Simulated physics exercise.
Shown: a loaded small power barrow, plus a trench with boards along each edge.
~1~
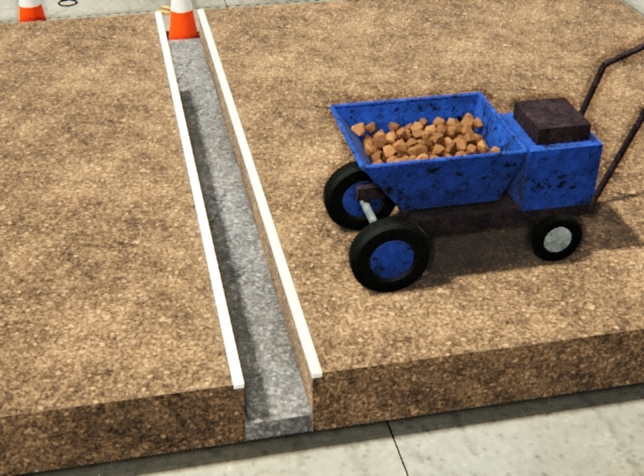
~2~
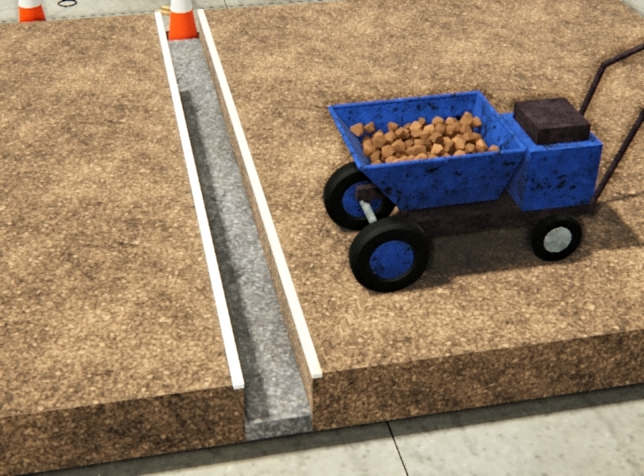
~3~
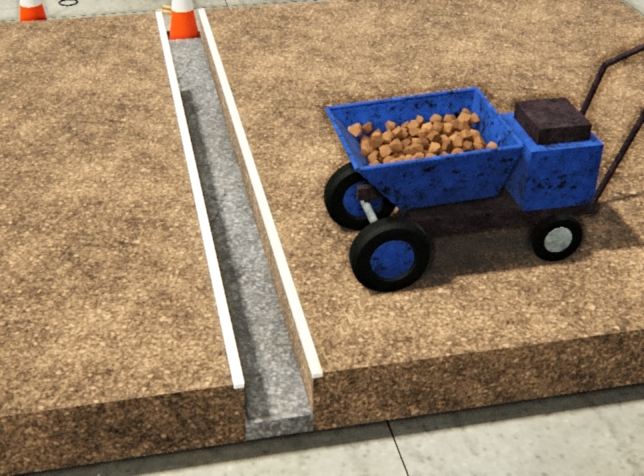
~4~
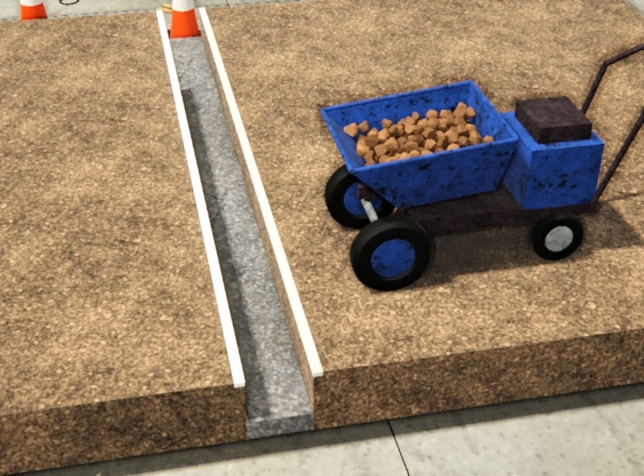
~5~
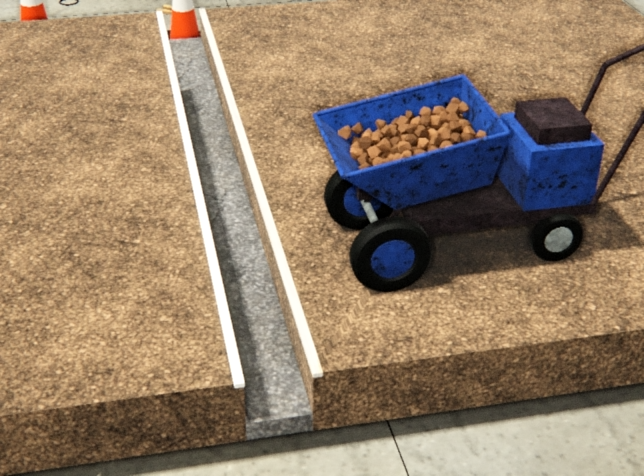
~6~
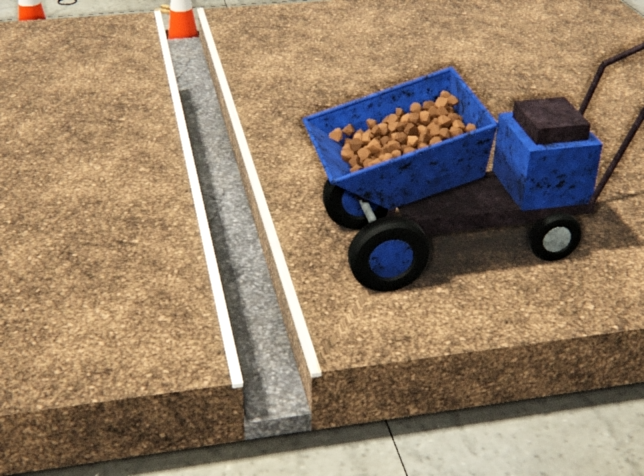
On brown ground beside a narrow trench edged with pale boards, a blue power barrow loaded with brown clods stands still while its skip gradually tilts toward the trench on the left, its rear rising and the clods staying inside.
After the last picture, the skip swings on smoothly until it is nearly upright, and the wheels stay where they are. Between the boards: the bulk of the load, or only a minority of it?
The bulk of it.
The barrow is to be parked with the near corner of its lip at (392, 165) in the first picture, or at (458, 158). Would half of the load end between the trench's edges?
First: The bulk of it. Second: A minority of it.
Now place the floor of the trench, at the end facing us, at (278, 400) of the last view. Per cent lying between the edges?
The share comes to around 80 percent.
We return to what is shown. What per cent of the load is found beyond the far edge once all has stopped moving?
Result: Some 10 % of the load.
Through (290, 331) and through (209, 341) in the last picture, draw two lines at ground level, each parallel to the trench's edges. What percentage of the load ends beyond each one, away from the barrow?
First 90 in a hundred, second 10 in a hundred.
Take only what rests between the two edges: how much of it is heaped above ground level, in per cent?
Around 0 per cent.
Soon, skip tipped steeply; all in the skip.
A while on, skip tipped steeply; most in the skip; about a quarter in or heaped over the trench; a stray few beyond it; a stray few falling.
Towards the end, skip tipped right over; a stray few in the skip; most in or heaped over the trench; a small part beyond it.
Finally, skip tipped right over; most in or heaped over the trench; a small part beyond it.
